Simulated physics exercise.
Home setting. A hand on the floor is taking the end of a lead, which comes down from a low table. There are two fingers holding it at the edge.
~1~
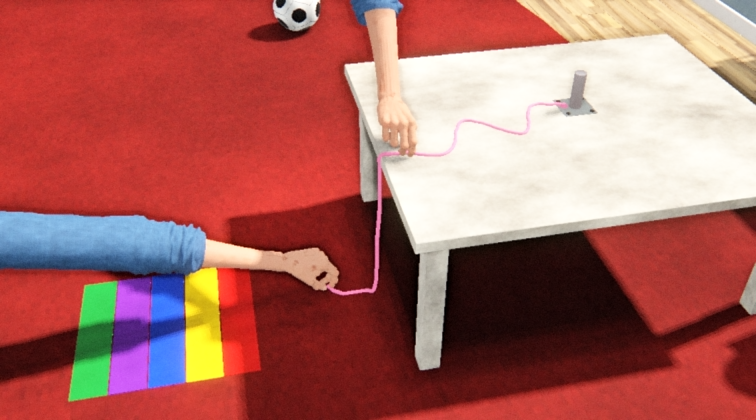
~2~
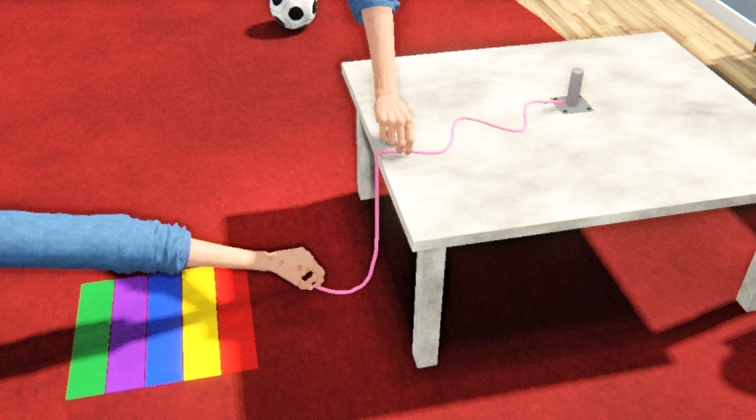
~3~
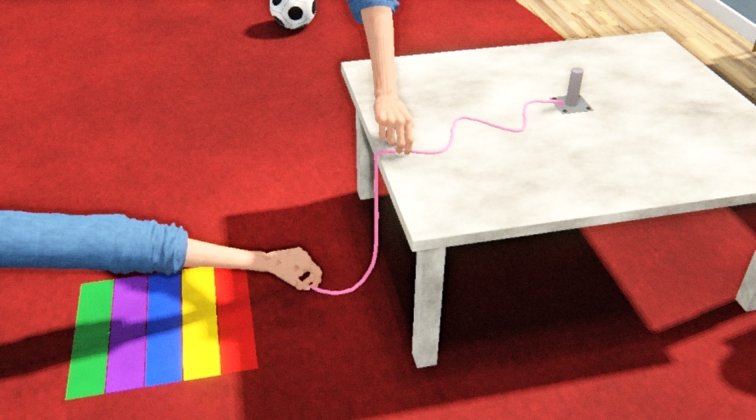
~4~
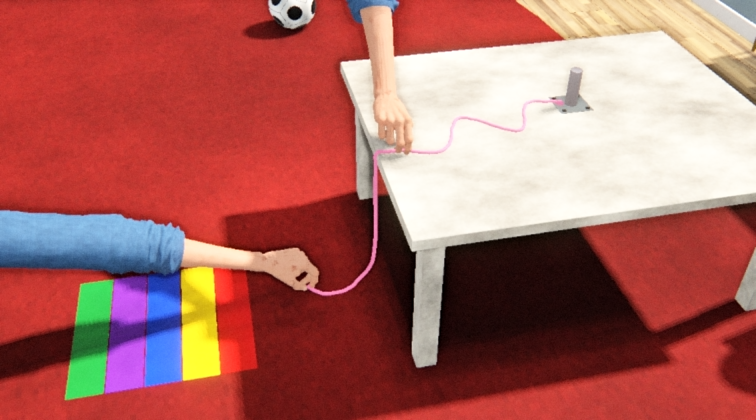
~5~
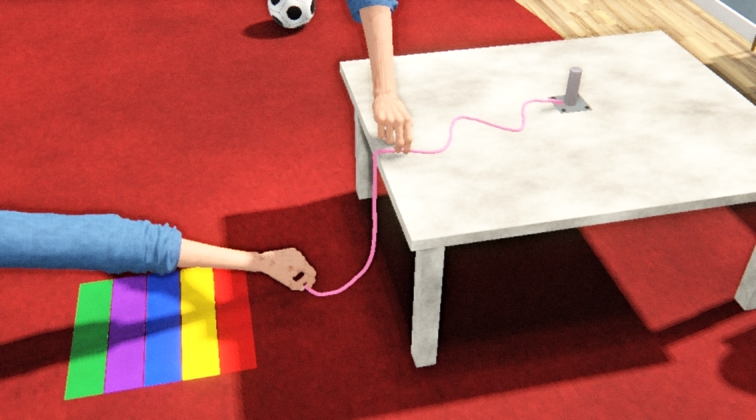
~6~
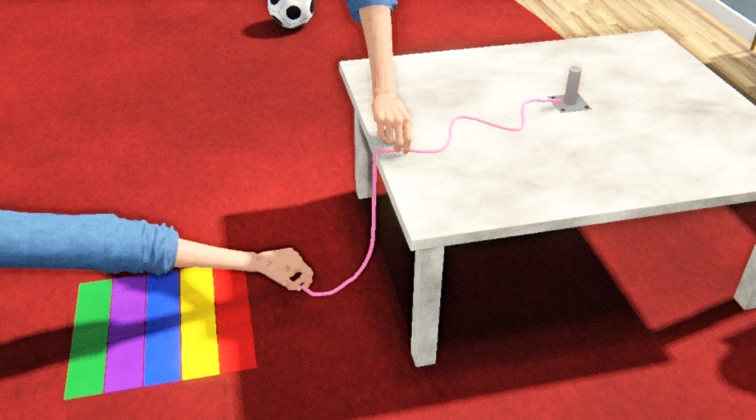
A hand near the red carpet drawing a pink cord slightly left while another hand holds it at the table edge.
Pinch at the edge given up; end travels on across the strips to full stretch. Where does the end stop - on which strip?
On the purple strip.
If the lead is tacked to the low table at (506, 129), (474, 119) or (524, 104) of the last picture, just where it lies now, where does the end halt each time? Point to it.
Near (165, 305), then (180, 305), then (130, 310).
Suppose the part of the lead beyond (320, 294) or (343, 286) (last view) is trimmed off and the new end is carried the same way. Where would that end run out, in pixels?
(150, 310) and (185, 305).
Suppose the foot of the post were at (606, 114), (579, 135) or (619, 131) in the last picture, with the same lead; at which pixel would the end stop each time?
One per try, in order: (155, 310), (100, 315), (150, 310).
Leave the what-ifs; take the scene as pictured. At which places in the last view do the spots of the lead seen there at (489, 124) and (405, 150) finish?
(449, 126) and (329, 177), approximately.
Soon after, end near (196, 302); over yellow.
After that, end near (149, 309); over blue.
At the stop, end near (121, 313); over purple. It halts on the purple strip.
